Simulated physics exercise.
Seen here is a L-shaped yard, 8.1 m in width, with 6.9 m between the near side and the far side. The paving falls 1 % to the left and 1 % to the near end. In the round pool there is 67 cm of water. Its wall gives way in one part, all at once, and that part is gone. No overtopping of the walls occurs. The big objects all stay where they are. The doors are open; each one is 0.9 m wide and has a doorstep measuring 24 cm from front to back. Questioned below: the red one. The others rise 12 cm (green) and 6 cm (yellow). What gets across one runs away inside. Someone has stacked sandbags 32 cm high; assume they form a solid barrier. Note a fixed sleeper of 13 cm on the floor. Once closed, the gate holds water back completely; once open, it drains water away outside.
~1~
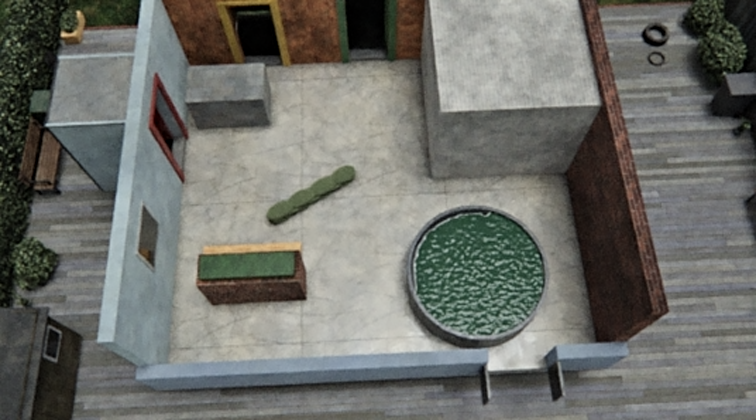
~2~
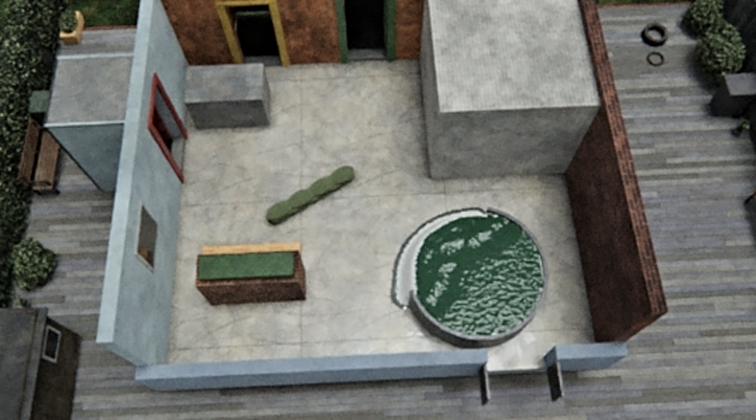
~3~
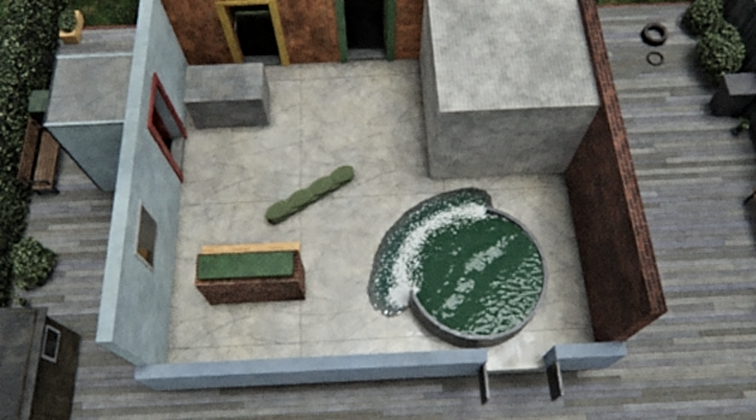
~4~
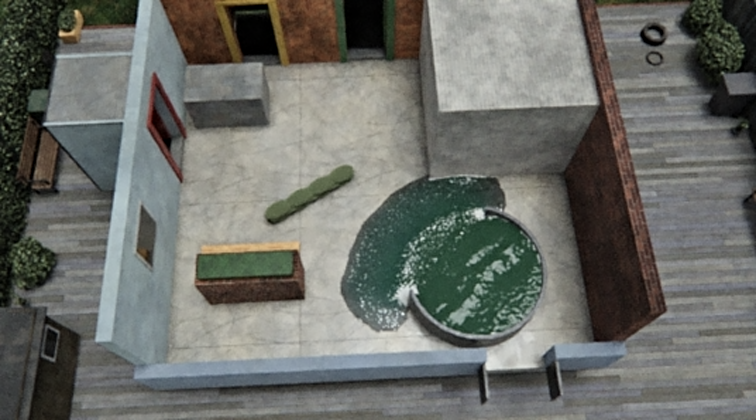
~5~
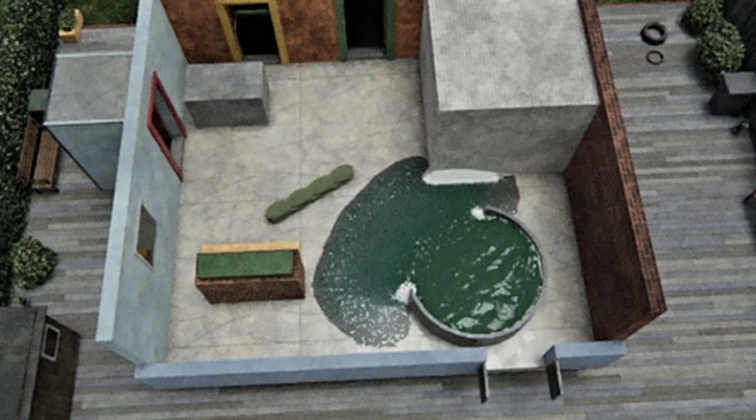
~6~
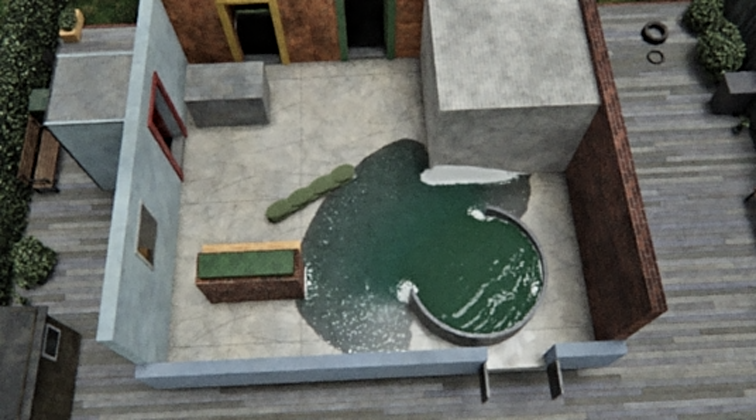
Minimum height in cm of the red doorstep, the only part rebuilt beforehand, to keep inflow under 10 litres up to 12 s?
13 cm.
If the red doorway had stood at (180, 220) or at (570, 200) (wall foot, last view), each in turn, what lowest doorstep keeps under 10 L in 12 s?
About 22 cm for the first and 11.5 cm for the second.
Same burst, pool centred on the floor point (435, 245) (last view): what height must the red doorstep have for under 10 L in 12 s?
16 cm, give or take.
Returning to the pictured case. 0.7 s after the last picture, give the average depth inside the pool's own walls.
I'd put it near 35 cm.
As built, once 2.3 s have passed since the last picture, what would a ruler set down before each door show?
Green 17, red 4, yellow 15 cm.
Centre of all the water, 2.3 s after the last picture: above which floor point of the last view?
Centre of mass: About (358, 221) px.
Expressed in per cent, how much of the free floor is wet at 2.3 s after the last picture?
Wet share: Near 75 %.
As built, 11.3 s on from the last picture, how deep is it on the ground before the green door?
About 4.5 cm.
Then, 0.7 s after the last picture water covers 45 % of the floor, deepest (33 cm) near (447, 184); it has not reached the red door.
Then, 2.3 s after the last picture water covers 75 % of the floor, deepest (29 cm) near (178, 238); 4 cm at the red door, 0 litres in over its 12 cm doorstep.
Then, 11.3 s after the last picture water covers 95 % of the floor, deepest (17 cm) near (167, 372); 11 cm at the red door, 13 litres in over its 12 cm doorstep.
At the red door as built, the water peaked near 15 cm, 4.9 s after the last picture.
Run again over the same 12 s with other heights there, 15 litres in over 11.5 cm, 4 litres over 15.5 cm. The limit of 10 litres is kept from about 13 cm up.
